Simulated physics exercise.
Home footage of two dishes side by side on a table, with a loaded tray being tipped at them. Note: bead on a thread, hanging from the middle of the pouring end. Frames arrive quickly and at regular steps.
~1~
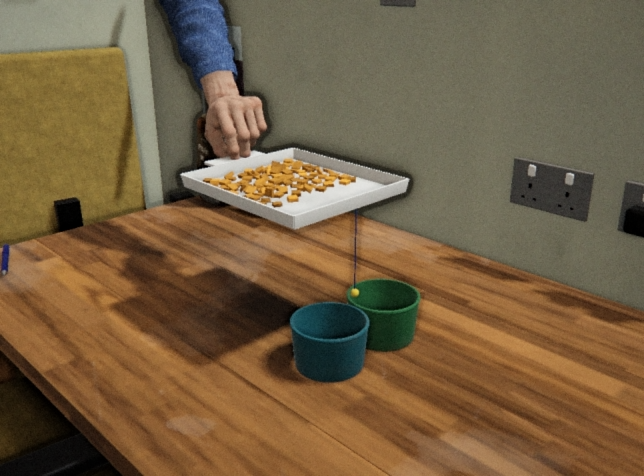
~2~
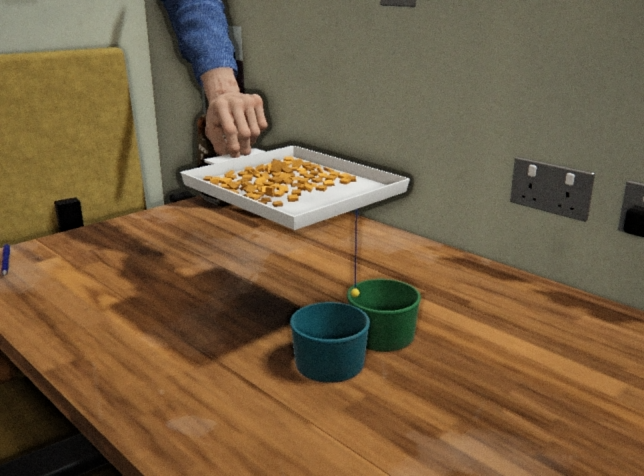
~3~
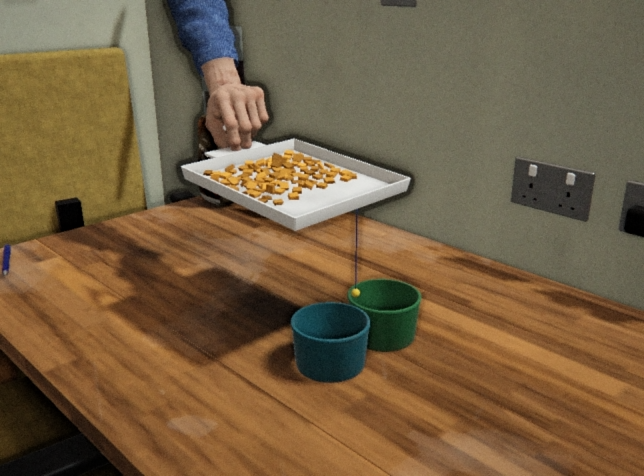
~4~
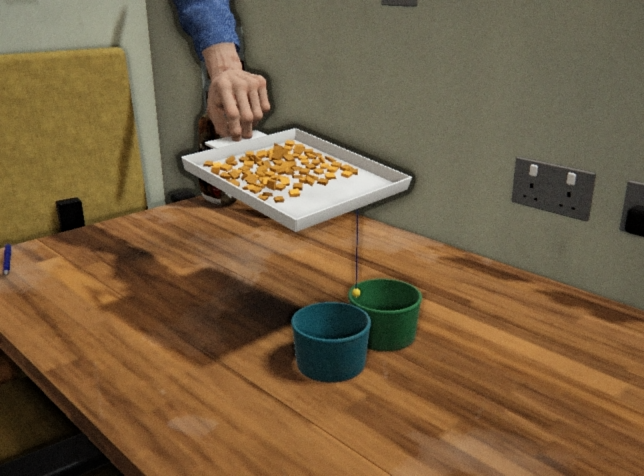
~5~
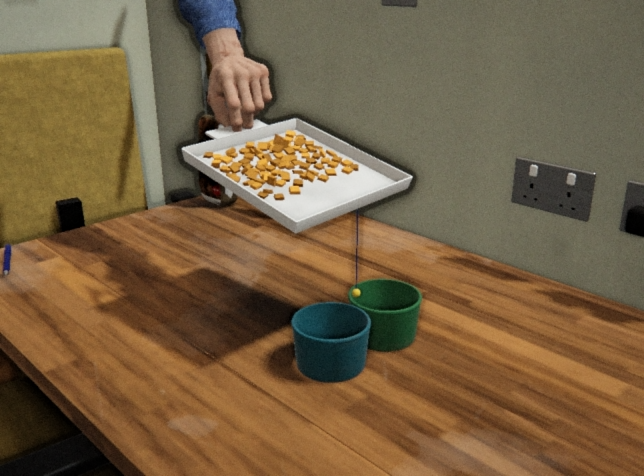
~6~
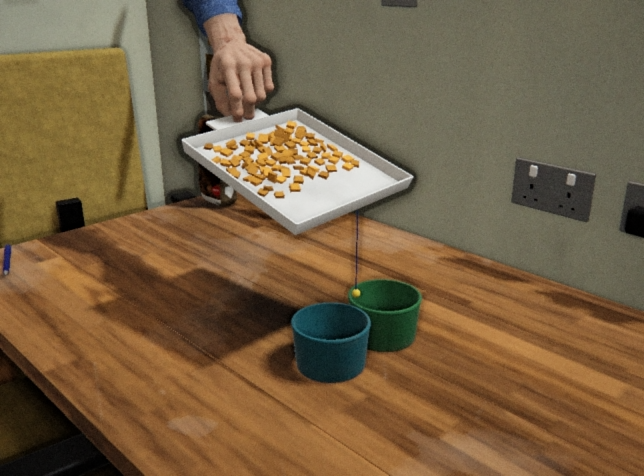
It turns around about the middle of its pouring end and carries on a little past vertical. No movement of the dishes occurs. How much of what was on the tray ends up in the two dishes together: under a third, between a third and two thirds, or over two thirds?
Between a third and two thirds.
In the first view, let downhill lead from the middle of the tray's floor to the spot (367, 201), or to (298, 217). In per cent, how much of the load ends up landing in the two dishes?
About 50 % and about 50 %.
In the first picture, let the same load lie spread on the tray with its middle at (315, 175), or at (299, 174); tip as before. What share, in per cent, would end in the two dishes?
The first start gives 50 percent and the second 50 percent.
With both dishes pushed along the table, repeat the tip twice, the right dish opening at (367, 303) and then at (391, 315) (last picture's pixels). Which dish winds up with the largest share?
On the first try it would be the one to the left, on the second the one to the left.
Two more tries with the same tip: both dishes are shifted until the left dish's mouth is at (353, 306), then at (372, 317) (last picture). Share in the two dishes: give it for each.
10 and 30 %.
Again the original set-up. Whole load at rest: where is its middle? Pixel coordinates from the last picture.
The centre settles at about (343, 367).
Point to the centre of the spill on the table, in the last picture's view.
The centre sits near (380, 396).
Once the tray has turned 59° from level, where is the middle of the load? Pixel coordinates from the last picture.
Roughly at (327, 198).
Just after the last frame, tray tipped steeply; almost all on the tray; just a few in the air.
A moment on, tray tipped right over; the larger part on the tray; about a tenth in the left dish; about a tenth outside both; just a few in the air.
Further on, tray tipped past a quarter turn; roughly half in the left dish; just a few in the right dish; roughly half outside both.
When it is over, tray tipped past a quarter turn; roughly half in the left dish; just a few in the right dish; roughly half outside both.
